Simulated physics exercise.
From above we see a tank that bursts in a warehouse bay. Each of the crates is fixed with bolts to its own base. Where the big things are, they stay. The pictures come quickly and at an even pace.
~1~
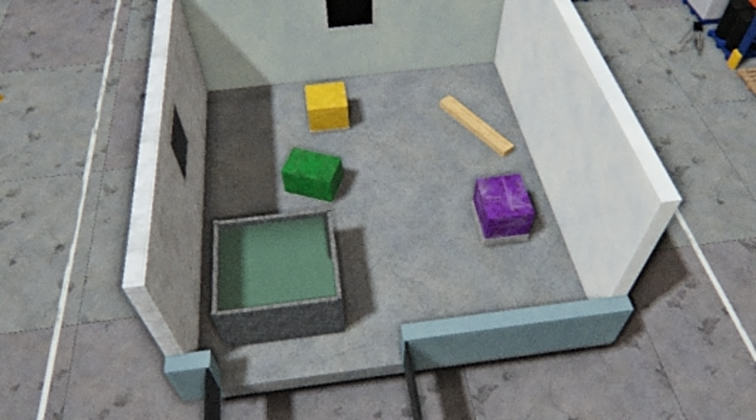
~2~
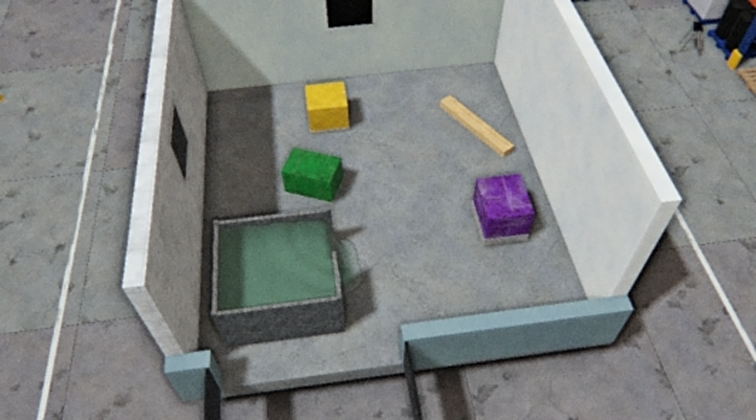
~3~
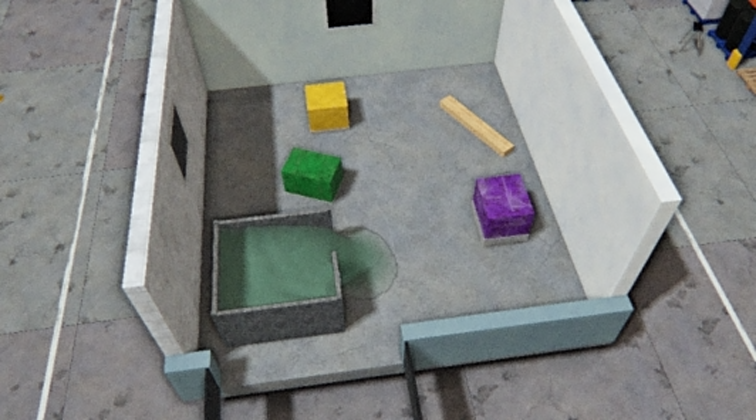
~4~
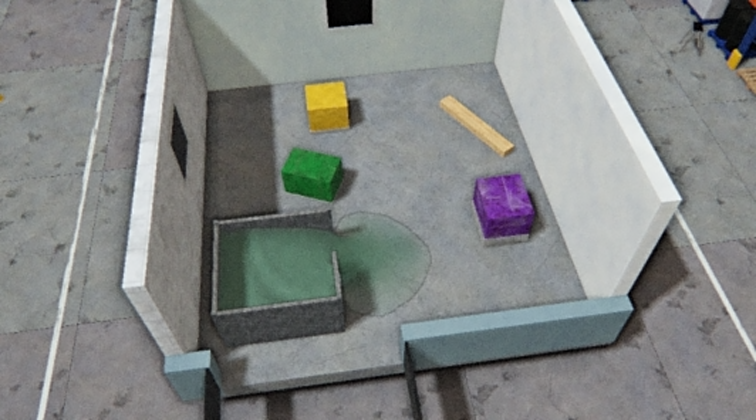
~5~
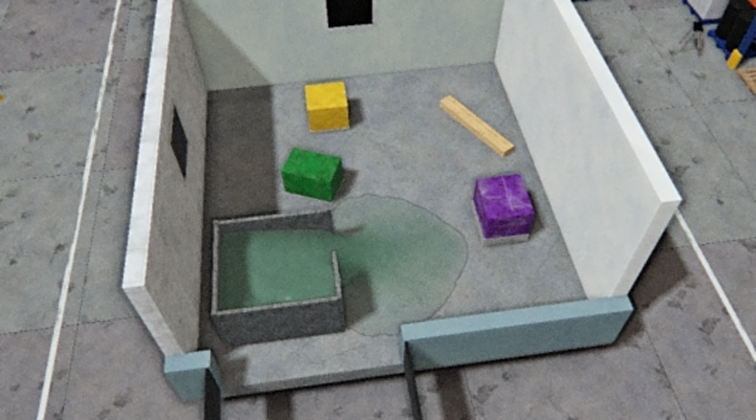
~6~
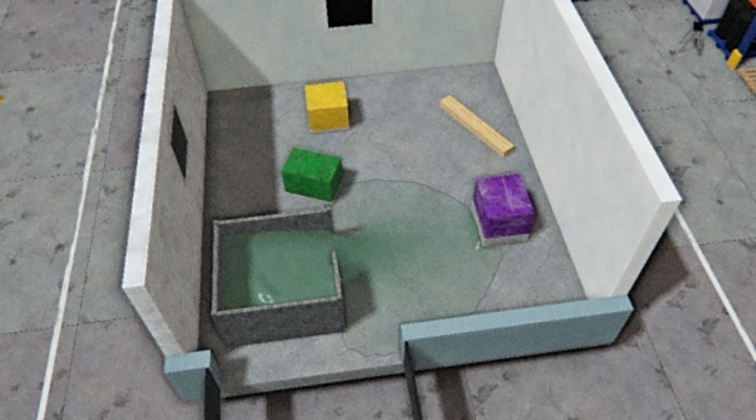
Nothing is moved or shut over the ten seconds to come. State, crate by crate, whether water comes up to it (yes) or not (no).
Yellow crate - yes; green crate - yes; purple crate - yes.
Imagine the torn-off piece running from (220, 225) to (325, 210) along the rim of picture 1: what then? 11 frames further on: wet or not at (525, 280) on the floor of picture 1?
I'd say it's left alone there.
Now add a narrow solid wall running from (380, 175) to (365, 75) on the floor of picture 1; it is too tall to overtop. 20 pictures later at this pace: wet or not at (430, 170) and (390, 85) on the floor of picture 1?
Reached, reached.
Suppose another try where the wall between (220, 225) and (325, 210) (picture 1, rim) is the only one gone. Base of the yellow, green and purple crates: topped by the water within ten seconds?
As I see it, the yellow crate is overtopped, the green crate is overtopped and the purple crate avoids the flood.
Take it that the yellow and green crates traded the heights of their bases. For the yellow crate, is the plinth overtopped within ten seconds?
Verdict on the yellow crate: It gets flooded.
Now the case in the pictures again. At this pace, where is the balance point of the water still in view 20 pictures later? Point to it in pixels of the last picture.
Point: (415, 224).
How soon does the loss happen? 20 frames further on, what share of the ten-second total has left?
About 10 per cent.
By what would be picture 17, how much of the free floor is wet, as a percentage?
About 50 per cent.
A moment on, water covers 35 % of the floor; the yellow crate not reached, the green crate water round its plinth, the purple crate water round its plinth.
Next, water covers 50 % of the floor; the yellow crate water round its plinth, the green crate water round its plinth, the purple crate water round its plinth.
Then, water covers 55 % of the floor; the yellow crate water round its plinth, the green crate water round its plinth, the purple crate water round its plinth.
Later, water covers 75 % of the floor; the yellow crate water round its plinth, the green crate water round its plinth, the purple crate water round its plinth.
In the end, water covers 100 % of the floor; the yellow crate was topped, the green crate was topped, the purple crate was topped.
